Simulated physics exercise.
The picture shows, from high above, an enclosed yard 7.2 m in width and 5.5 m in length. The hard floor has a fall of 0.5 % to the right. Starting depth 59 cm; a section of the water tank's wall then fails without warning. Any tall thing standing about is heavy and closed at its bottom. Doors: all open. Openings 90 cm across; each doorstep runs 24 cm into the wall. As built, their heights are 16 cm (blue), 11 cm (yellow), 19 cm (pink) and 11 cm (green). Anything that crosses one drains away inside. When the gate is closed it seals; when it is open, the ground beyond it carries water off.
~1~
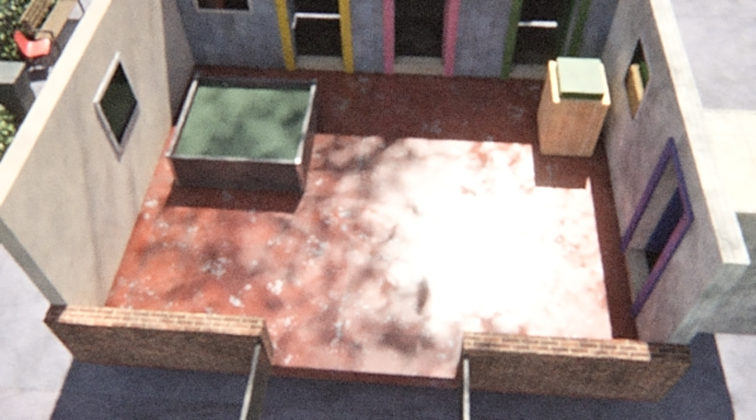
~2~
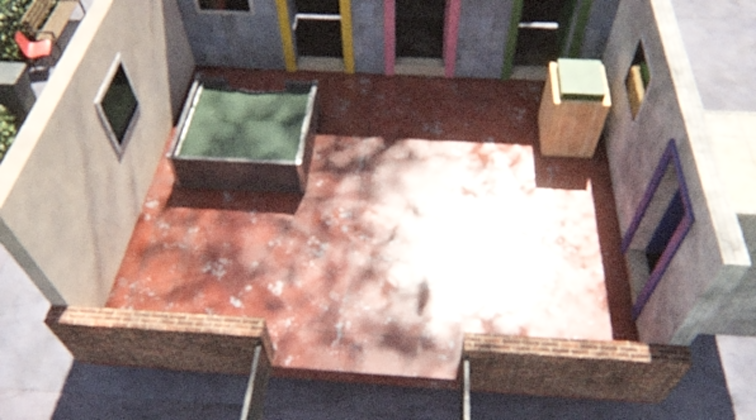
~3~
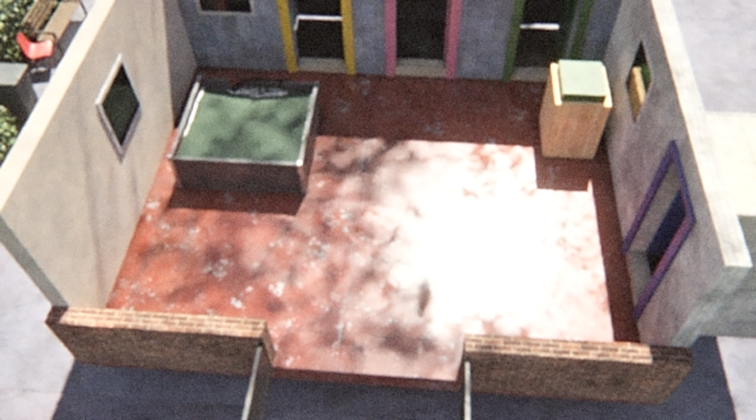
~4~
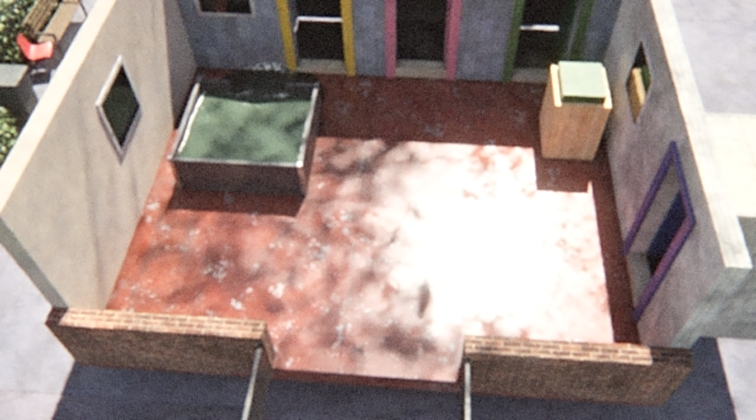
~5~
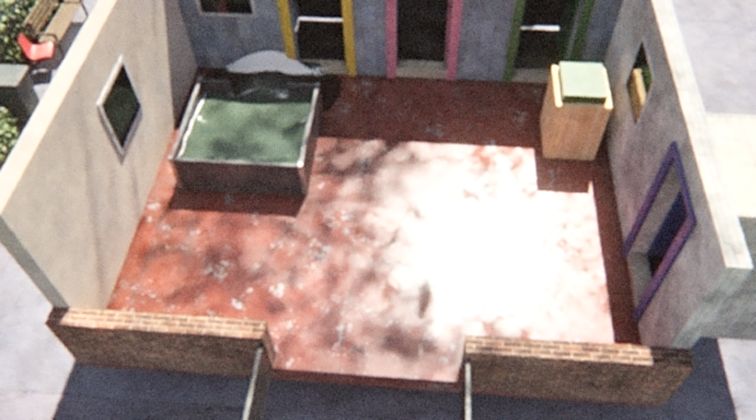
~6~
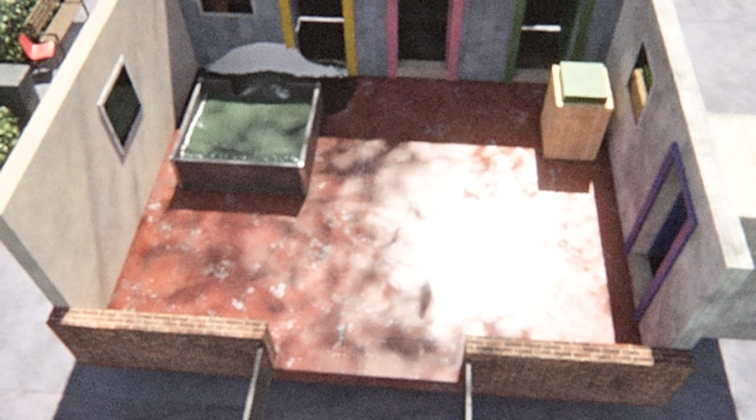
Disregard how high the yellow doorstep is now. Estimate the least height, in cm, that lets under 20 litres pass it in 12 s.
I would say 24 cm.
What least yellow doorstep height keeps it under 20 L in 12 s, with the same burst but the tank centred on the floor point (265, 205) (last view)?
New minimum height: Approx. 23 cm.
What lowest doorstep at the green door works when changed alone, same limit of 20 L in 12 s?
About 6.0 cm at green.
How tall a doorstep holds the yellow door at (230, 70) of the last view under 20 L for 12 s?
Minimum: Close to 27 cm.
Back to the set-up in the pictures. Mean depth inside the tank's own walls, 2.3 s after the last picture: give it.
Around 26 centimetres.
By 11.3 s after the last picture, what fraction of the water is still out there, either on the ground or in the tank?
Roughly 88 percent of the water remains.
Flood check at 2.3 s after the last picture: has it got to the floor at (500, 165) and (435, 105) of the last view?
Note: Point one reached; point two reached.
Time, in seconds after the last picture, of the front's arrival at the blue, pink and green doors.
Blue = 3.8 s, pink = 0.5 s, green = 1.6 s.
Then, 0.7 s after the last picture water covers 10 % of the floor, deepest (47 cm) near (198, 70); 24 cm at the yellow door, 28 litres in over its 11 cm doorstep.
Then, 2.3 s after the last picture water covers 40 % of the floor, deepest (25 cm) near (205, 78); 17 cm at the yellow door, 101 litres in over its 11 cm doorstep.
Then, 11.3 s after the last picture water covers 90 % of the floor, deepest (10 cm) near (566, 163); 5 cm at the yellow door, 137 litres in over its 11 cm doorstep.
At the yellow door as built, the water peaked near 24 cm, 0.7 s after the last picture.
With a doorstep of 21 cm, 34 litres would have come in within the 12 s; with 28.5 cm, 8 litres. So under 20 litres takes about 24 cm.
